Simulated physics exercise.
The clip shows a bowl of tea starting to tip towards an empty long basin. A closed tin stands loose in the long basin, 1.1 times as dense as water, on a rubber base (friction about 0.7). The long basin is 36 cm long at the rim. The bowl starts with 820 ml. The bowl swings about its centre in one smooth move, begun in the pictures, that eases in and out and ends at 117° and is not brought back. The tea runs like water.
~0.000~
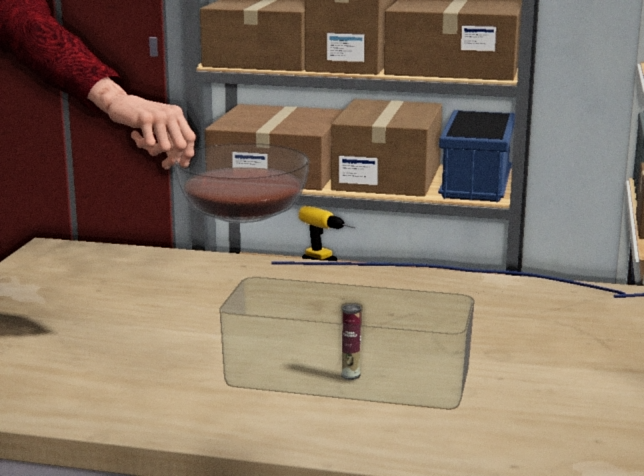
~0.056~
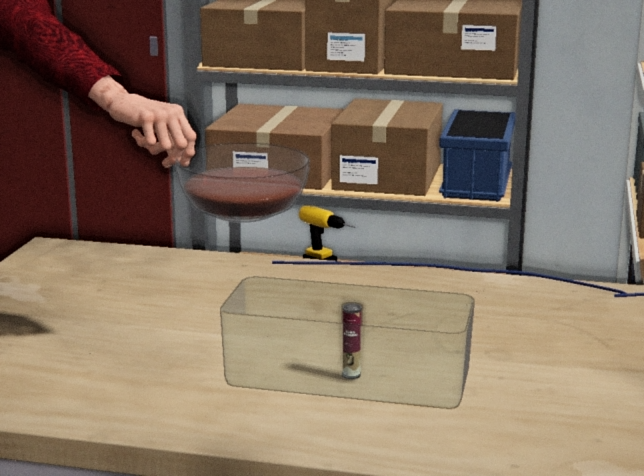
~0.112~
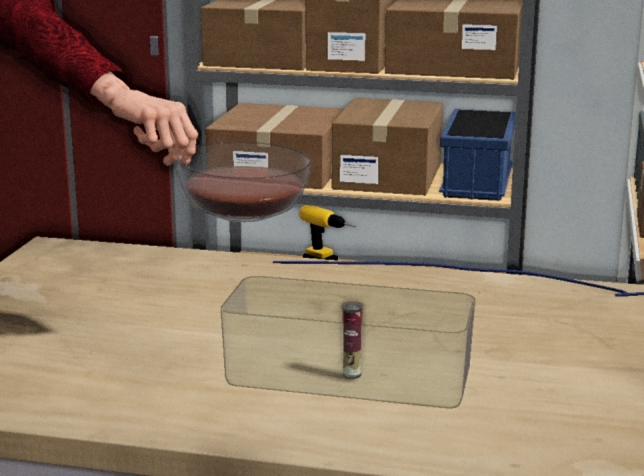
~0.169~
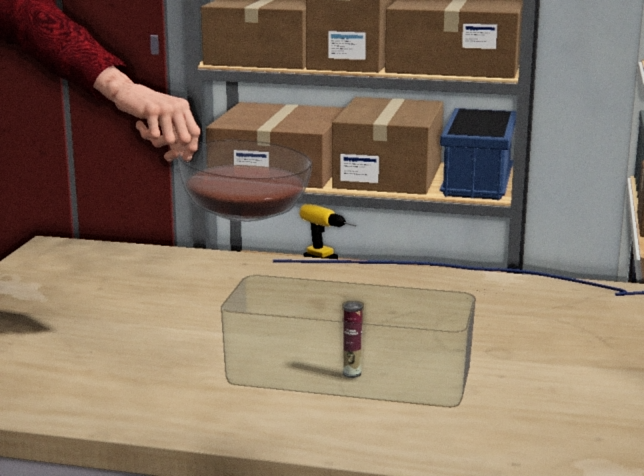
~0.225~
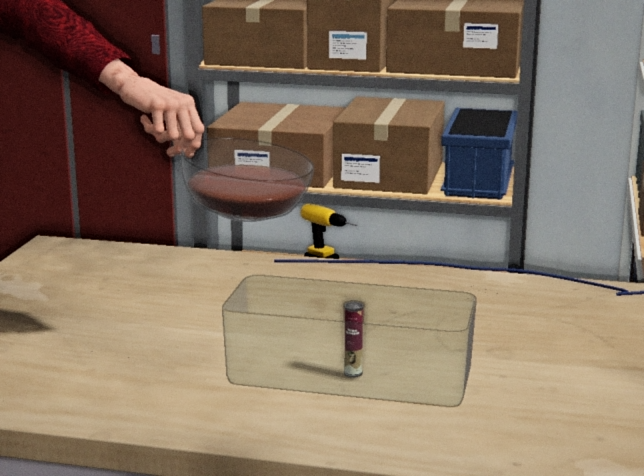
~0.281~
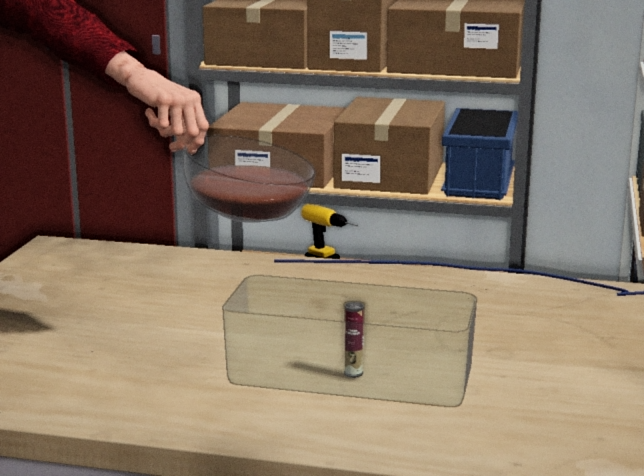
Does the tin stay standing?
The tin remains upright.
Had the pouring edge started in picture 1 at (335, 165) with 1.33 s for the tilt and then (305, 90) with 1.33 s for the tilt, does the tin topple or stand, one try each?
First it stays up; then it topples.
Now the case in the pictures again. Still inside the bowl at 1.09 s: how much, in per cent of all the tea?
Near 1 in a hundred.
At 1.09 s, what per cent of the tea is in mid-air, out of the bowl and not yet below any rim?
About 6 per cent.
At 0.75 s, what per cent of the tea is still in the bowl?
Some 46 per cent.
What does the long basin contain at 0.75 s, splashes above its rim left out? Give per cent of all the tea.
Some 16 per cent.
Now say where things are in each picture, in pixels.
In the first picture, it leans 0°; its right rim is at (306, 166); the tea meets the walls at (187, 178) and (302, 186); the long basin's rim runs from (232, 295) to (470, 316); the tin's top is at (352, 311).
In the second picture, it leans 1°; its right rim is at (307, 166); the tea meets the walls at (187, 178) and (302, 186).
In the third picture, it leans 2°; its right rim is at (308, 167); the tea meets the walls at (188, 177) and (303, 186).
In the fourth picture, it leans 5°; its right rim is at (309, 169); the tea meets the walls at (189, 176) and (304, 186).
In the fifth picture, it leans 8°; its right rim is at (311, 173); the tea meets the walls at (192, 174) and (306, 187).
In the sixth picture, it leans 12°; its right rim is at (313, 178); the tea meets the walls at (193, 174) and (308, 187).
Then, 0.75 s in, the tilt is 70° and 46 per cent is still to pour; the tin stands where it began.
Then, 1.09 s in, the tilt is 108° and 1 per cent is still to pour; the tin stands where it began.
Then, 1.44 s in, the tilt is 117° and 0 per cent is still to pour; the tin stands 1 cm from where it began.
Then, 1.83 s in, the tilt is 117° and 0 per cent is still to pour; the tin stands 1 cm from where it began.
Finally, the tin stands 1 cm from where it began.
